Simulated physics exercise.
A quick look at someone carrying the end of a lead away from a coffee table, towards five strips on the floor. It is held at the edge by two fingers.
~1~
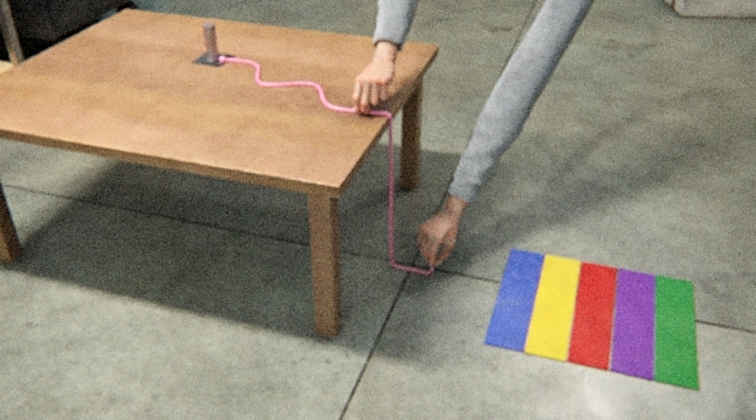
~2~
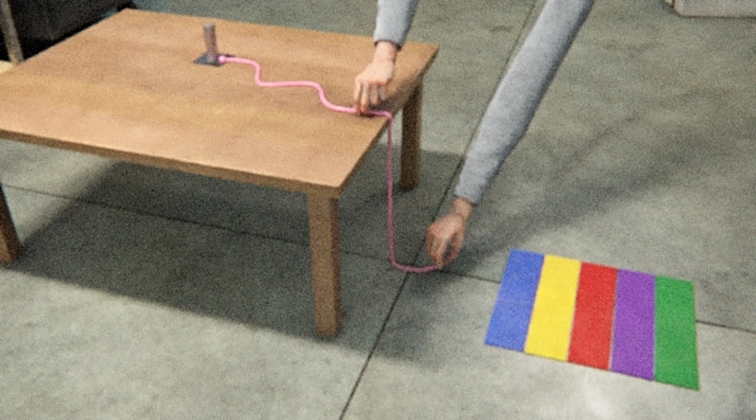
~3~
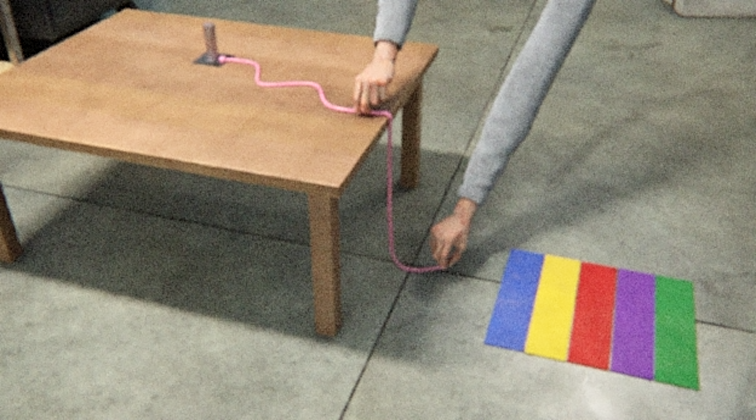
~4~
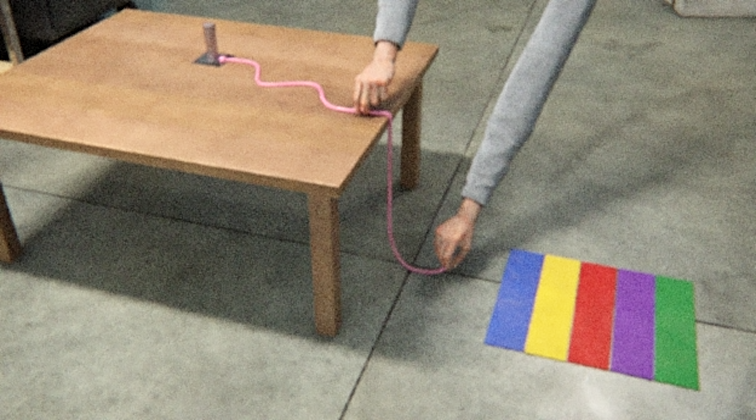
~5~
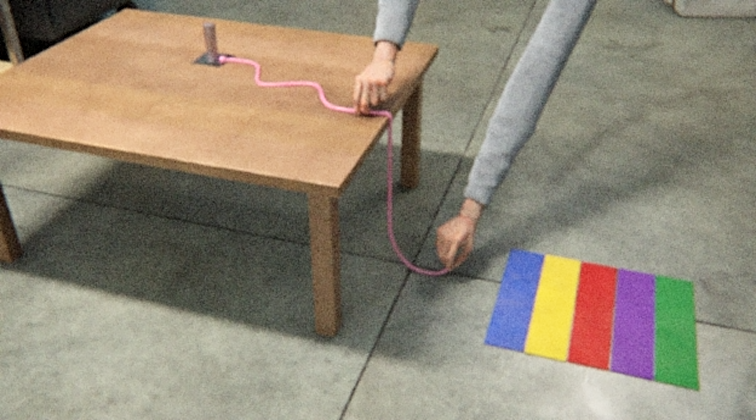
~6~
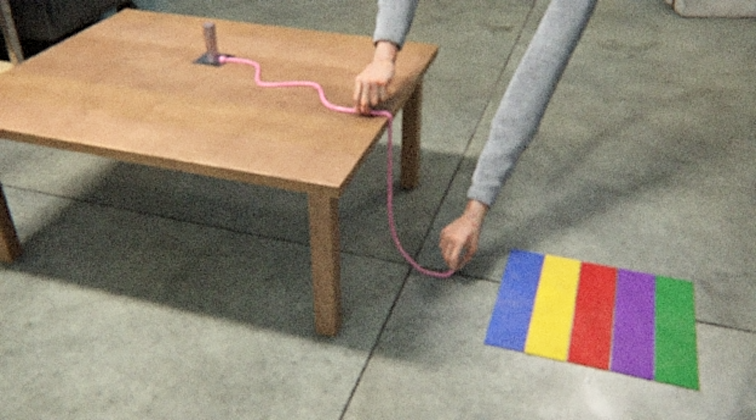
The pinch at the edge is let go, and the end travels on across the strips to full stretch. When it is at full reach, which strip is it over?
It is over the red strip.
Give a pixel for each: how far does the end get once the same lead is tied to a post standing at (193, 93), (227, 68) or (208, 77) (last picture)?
It works out at around (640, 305), (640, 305) and (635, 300) for the three tries.
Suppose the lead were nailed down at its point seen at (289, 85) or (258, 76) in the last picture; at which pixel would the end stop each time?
Per try (px, approx.): (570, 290), (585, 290).
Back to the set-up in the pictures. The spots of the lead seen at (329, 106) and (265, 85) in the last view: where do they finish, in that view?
Well, the first one sits at (377, 106), and the second one sits at (293, 81).
Soon after, end near (538, 283); over yellow.
After that, end near (579, 291); over red.
At the stop, end near (603, 296); over red. The end stops over the red strip.
